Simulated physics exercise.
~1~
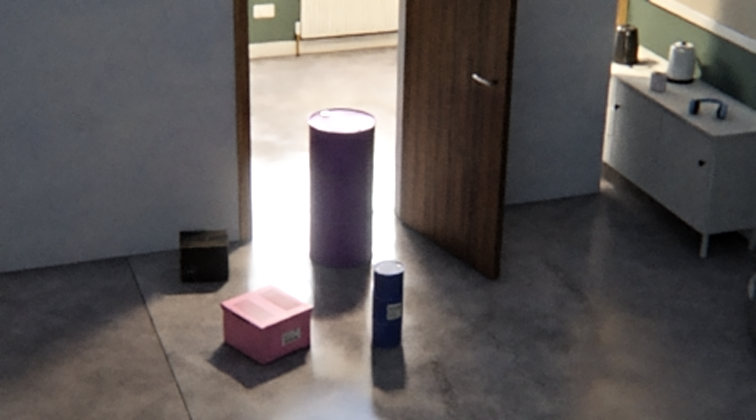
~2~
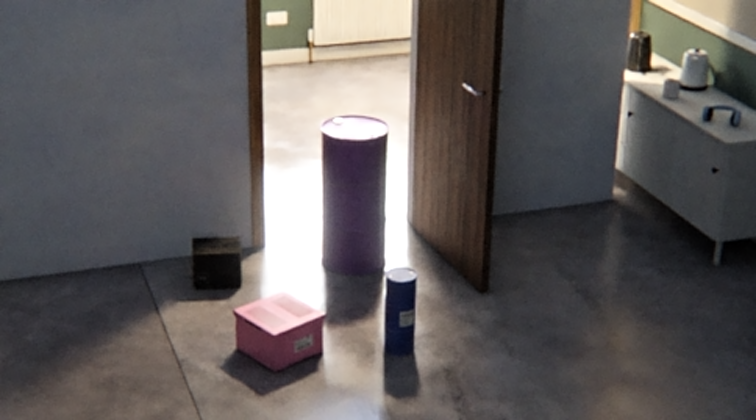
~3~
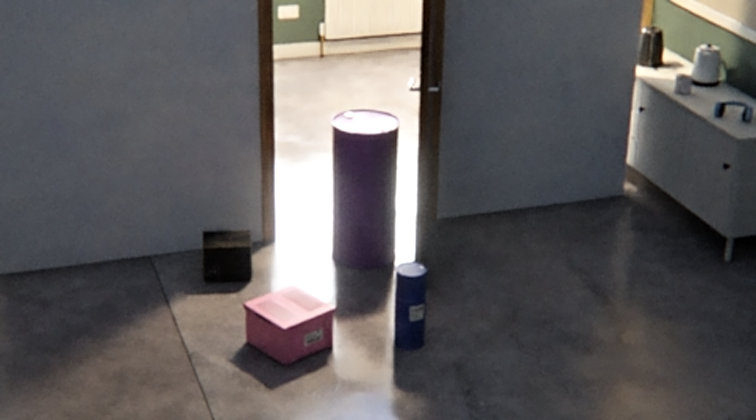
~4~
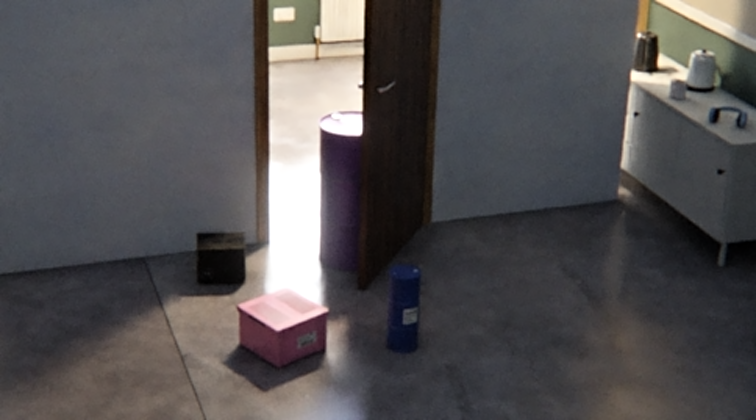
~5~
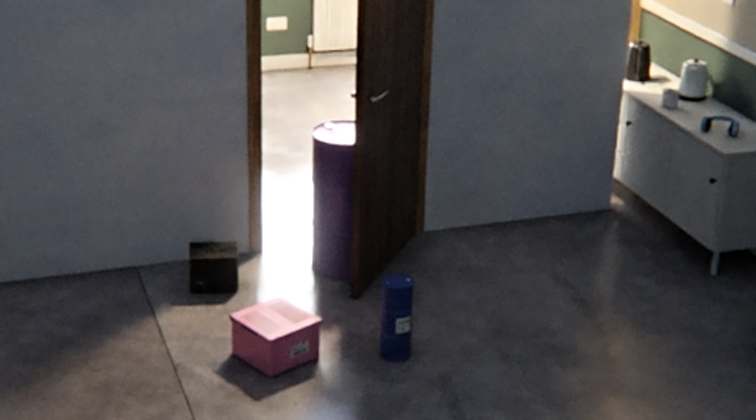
A brown door swung partway closed toward a tall purple drum standing in the doorway, ending half open with the drum partly hidden behind it, while the pink tote, black box and blue canister on the floor in front stayed put.
